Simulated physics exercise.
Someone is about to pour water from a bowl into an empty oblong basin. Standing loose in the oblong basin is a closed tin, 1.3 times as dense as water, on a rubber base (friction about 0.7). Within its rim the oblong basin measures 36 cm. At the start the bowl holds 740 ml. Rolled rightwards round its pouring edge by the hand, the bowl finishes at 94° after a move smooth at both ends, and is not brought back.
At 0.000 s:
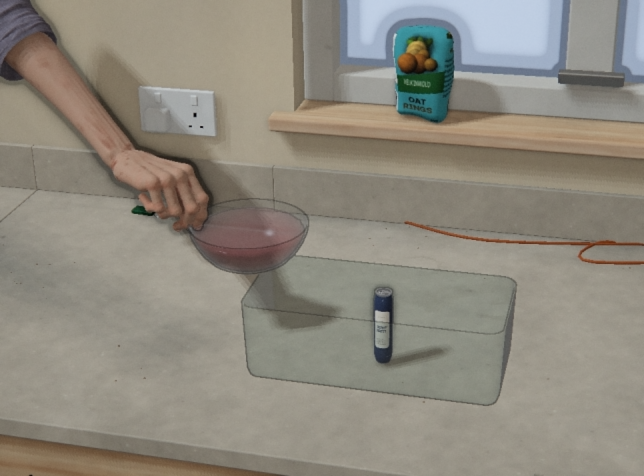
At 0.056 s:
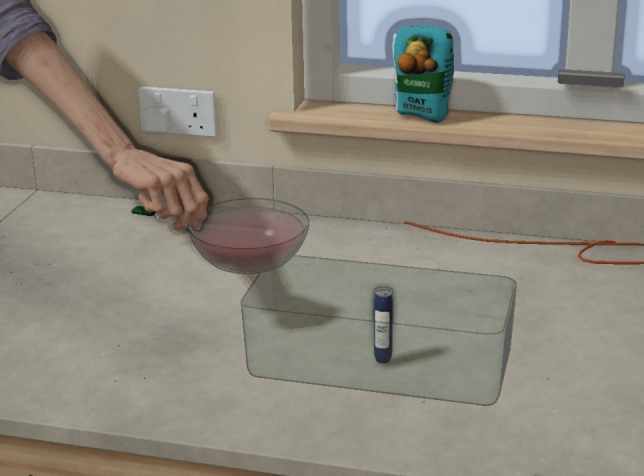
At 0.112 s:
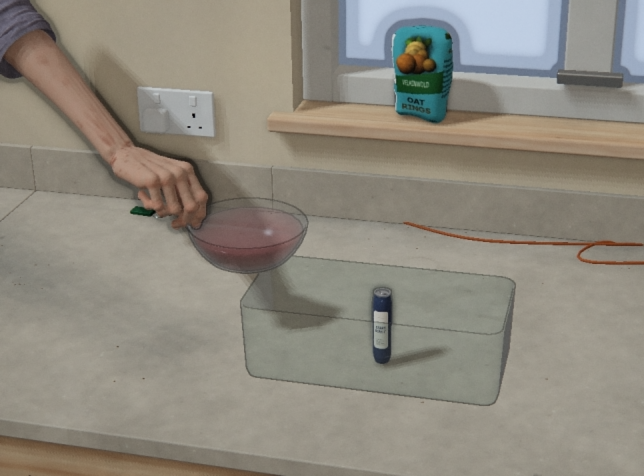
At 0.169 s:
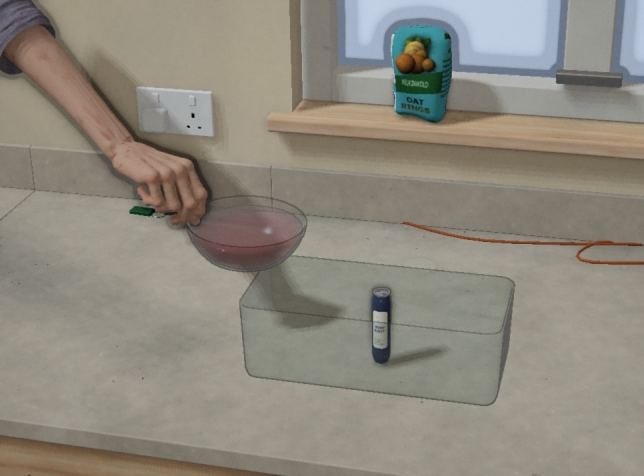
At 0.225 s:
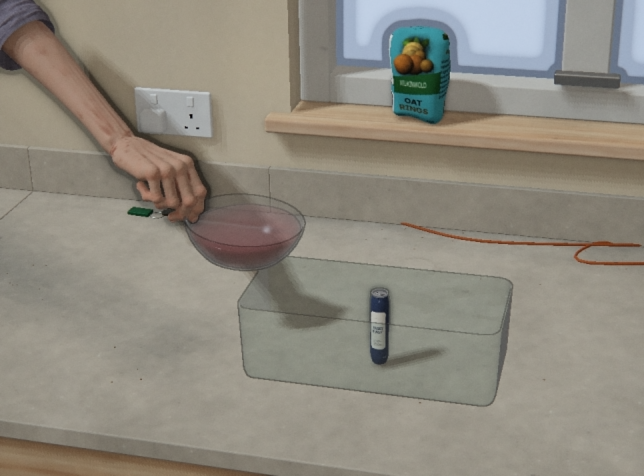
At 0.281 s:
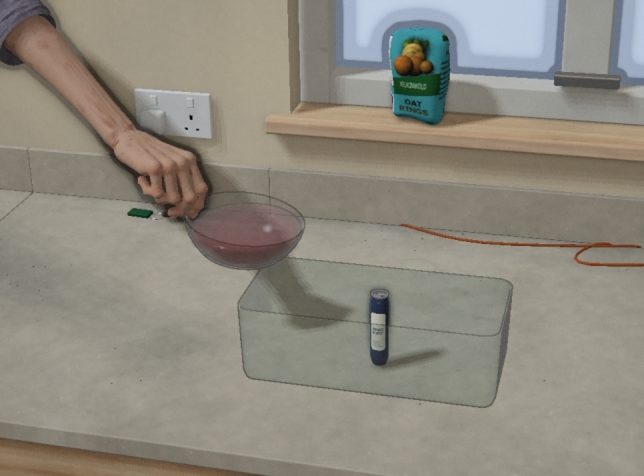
A hand reaching in from the left tilts a clear glass bowl of pinkish liquid very slightly rightwards, while the view stays almost still, drifting only faintly. Below the bowl, a dark blue tin with a pale label stands inside a clear oblong basin on a grey kitchen worktop, seen from slightly above. Behind are a white socket, a green object, an orange cord, and a teal packet on the wooden windowsill.
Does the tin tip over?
Looks like it can take it.
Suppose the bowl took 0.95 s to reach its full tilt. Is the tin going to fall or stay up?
Result: Tin tipped over.
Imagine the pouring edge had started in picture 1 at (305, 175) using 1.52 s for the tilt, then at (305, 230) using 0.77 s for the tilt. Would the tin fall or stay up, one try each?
Try 1: Still standing; try 2: Tipped over.
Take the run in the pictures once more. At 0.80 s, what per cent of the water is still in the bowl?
Close to 46 in a hundred.
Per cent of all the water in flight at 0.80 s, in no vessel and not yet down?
Roughly 32 %.
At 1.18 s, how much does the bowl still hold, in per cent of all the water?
2 per cent or thereabouts.
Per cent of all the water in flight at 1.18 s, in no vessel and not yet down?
I'd say some 7 per cent is in the air.
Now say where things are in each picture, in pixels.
In the first frame, it leans 0°; its right rim is at (306, 230); the water meets the walls at (197, 222) and (305, 233); the oblong basin's rim runs from (256, 280) to (510, 307); the tin's top is at (384, 295).
In the second frame, it leans 0°; its right rim is at (306, 230); the water meets the walls at (196, 222) and (305, 233).
In the third frame, it leans 1°; its right rim is at (305, 230); the water meets the walls at (195, 222) and (303, 233).
In the fourth frame, it leans 3°; its right rim is at (304, 230); the water meets the walls at (195, 220) and (303, 231).
In the fifth frame, it leans 5°; its right rim is at (303, 231); the water meets the walls at (194, 219) and (301, 231).
In the sixth frame, it leans 8°; its right rim is at (302, 232); the water meets the walls at (194, 218) and (302, 229).
After 0.80 s the tilt is 51° and 45 per cent is still to pour; the tin stands where it began.
After 1.18 s the tilt is 83° and 2 per cent is still to pour; the tin stands where it began.
After 1.59 s the tilt is 94° and 0 per cent is still to pour; the tin stands where it began.
After 2.02 s the tilt is 94° and 0 per cent is still to pour; the tin stands where it began.
In the end the tin stands where it began.
